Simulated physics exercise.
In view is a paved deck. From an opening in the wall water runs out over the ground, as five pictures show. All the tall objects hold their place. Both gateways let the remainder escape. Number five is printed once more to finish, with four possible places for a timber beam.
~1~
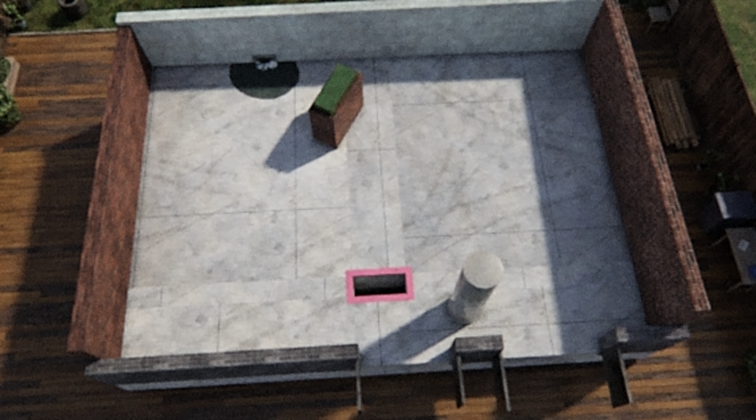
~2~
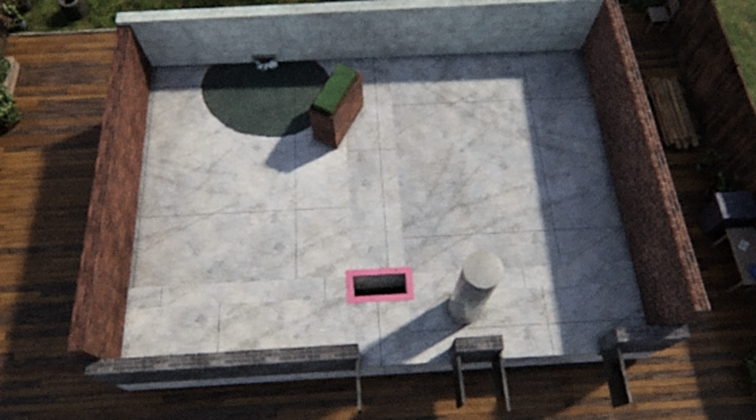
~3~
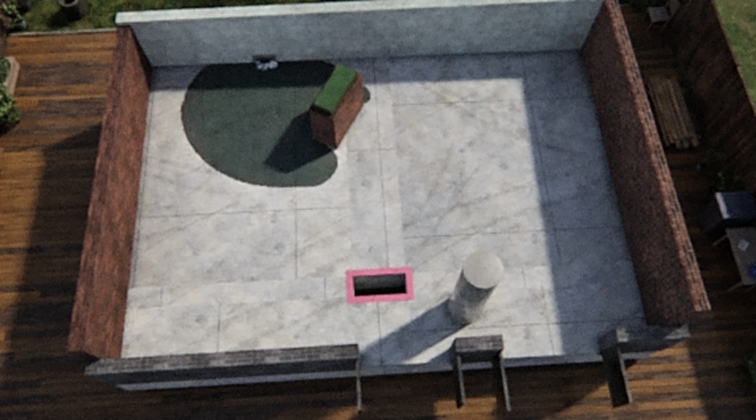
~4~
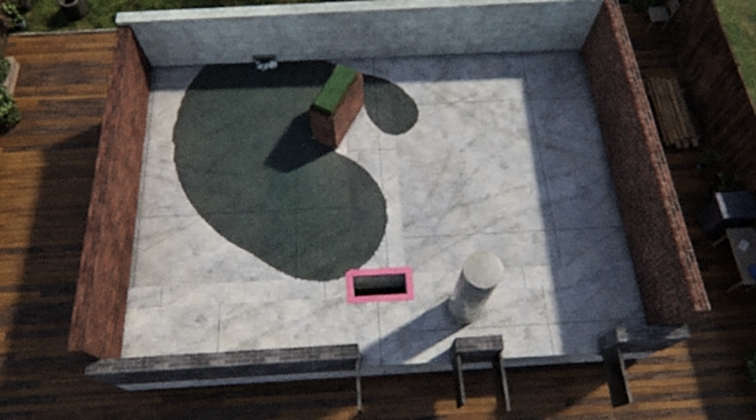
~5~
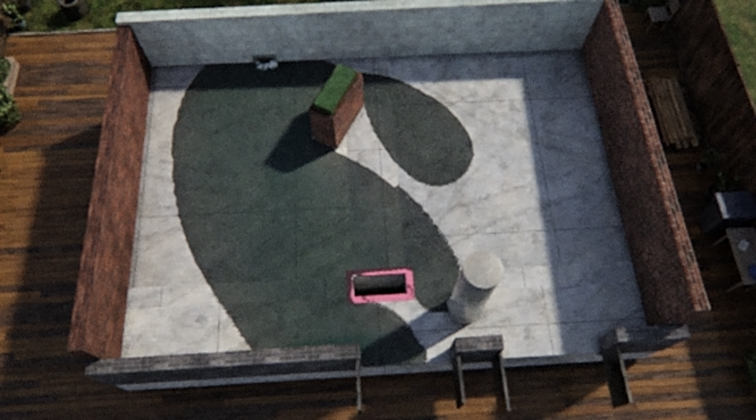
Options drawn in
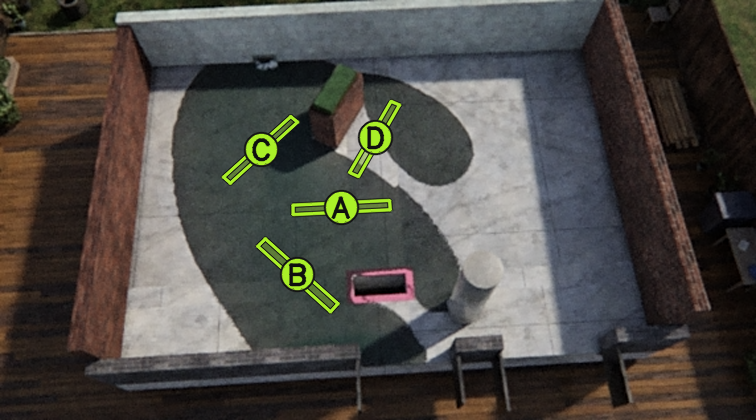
The clip opens on a walled, paved deck seen from above, with a small dark patch of water by the back wall. The water spreads forward across the left side and curls around the brick block, then surrounds the pink-rimmed drain and reaches the front edge while the block and pale cylinder stay still.
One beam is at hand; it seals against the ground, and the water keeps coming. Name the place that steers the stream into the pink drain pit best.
Spot B does it best.
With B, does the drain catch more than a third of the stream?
Yes.
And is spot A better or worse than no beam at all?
Worse.
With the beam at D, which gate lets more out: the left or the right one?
The left one.
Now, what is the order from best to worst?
B, D, C, A.
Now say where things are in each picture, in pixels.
Outfall at (265, 59); pink drain pit at (380, 285); open gate at (546, 342); open gate at (405, 351); 2 % of the ground under water, visible out to (249, 93); pink drain pit still dry, in the first picture.
In the second picture, 7 % of the ground under water, visible out to (275, 131); pink drain pit still dry.
In the third picture, 14 % of the ground under water, visible out to (307, 181); pink drain pit still dry.
In the fourth picture, 26 % of the ground under water, visible out to (347, 269); pink drain pit still dry.
In the fifth picture, 39 % of the ground under water, visible out to (444, 304); pink drain pit taking water.
In lime, A from (293, 209) to (389, 205); B from (261, 242) to (334, 307); C from (226, 180) to (294, 119); D from (354, 174) to (395, 103).
Choosing A, about 7 % of the stream goes into the pink drain pit, about 93 % out by the gates.
Choosing B, about 44 % of the stream goes into the pink drain pit, about 54 % out by the gates.
Choosing C, about 15 % of the stream goes into the pink drain pit, about 83 % out by the gates.
Choosing D, about 31 % of the stream goes into the pink drain pit, about 67 % out by the gates.
